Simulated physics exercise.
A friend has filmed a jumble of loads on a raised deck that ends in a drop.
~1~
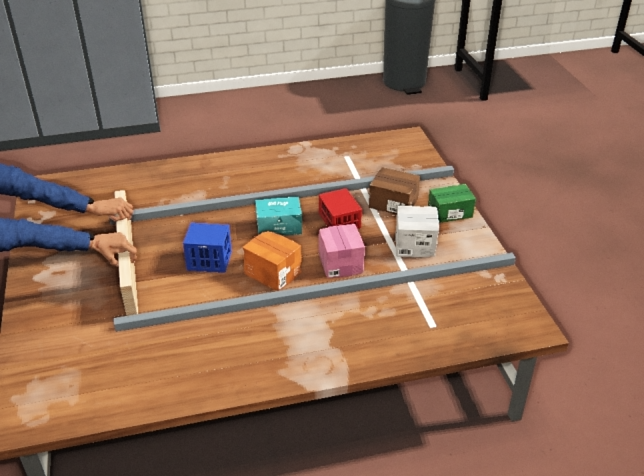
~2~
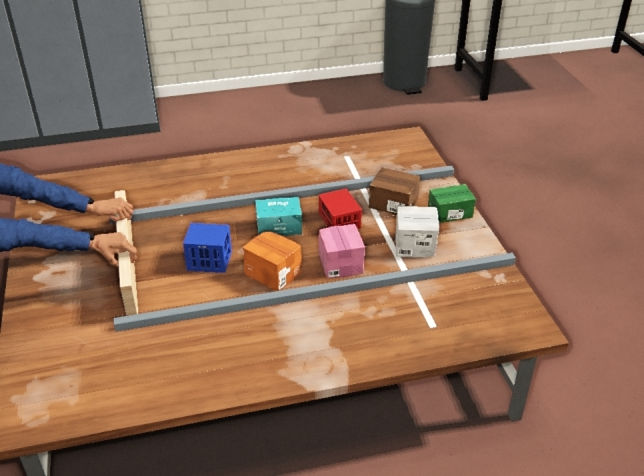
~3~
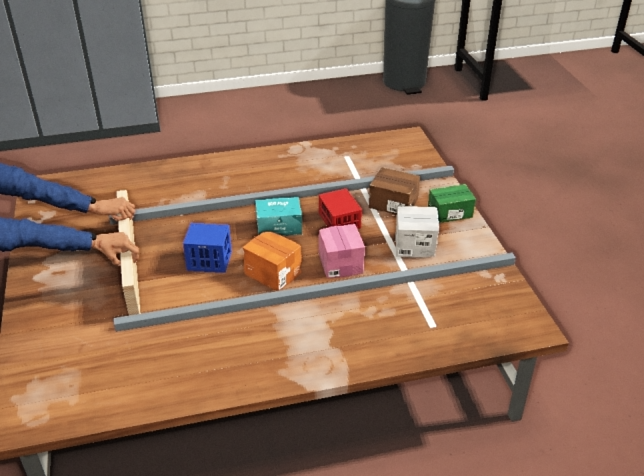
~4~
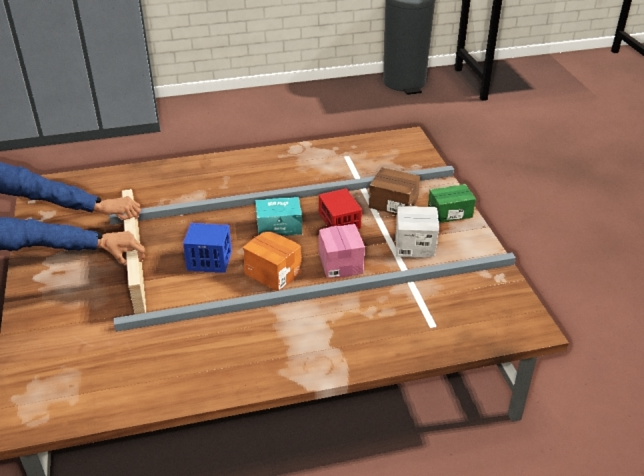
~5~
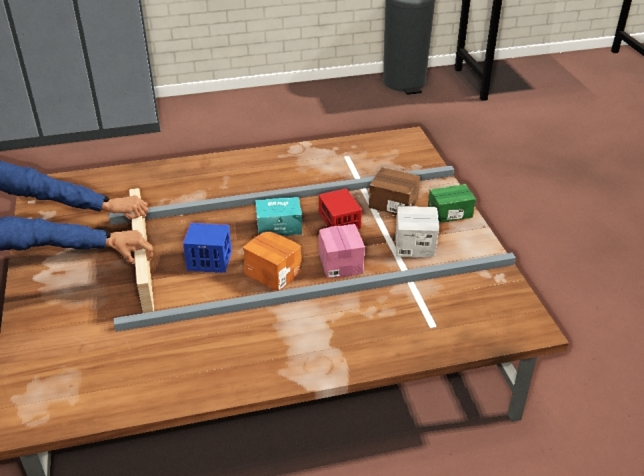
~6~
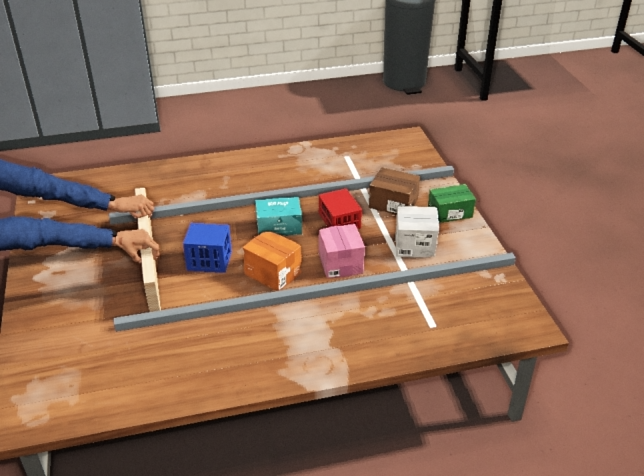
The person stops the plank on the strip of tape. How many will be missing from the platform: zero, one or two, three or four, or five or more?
As it turns out, the number that fall off is one or two.
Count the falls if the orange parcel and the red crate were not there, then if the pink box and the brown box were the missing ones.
0 in the first case, 0 in the second.
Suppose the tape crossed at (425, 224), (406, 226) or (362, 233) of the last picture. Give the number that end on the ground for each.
The counts: 3, 3 and 0.
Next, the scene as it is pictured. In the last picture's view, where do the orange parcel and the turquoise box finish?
First (418, 245), then (394, 197).
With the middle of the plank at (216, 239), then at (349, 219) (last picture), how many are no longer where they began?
At the one place 1, at the other 8.
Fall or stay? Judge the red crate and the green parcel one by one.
The red crate is kept; the green parcel goes over.
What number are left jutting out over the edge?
It comes to 2.
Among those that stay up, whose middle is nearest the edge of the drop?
That is the brown box.
A little later, none off yet; green parcel at rest near (451, 204); brown box at rest near (394, 192); white parcel at rest near (417, 232).
When it is over, the number that fall off is one or two; down, green parcel.
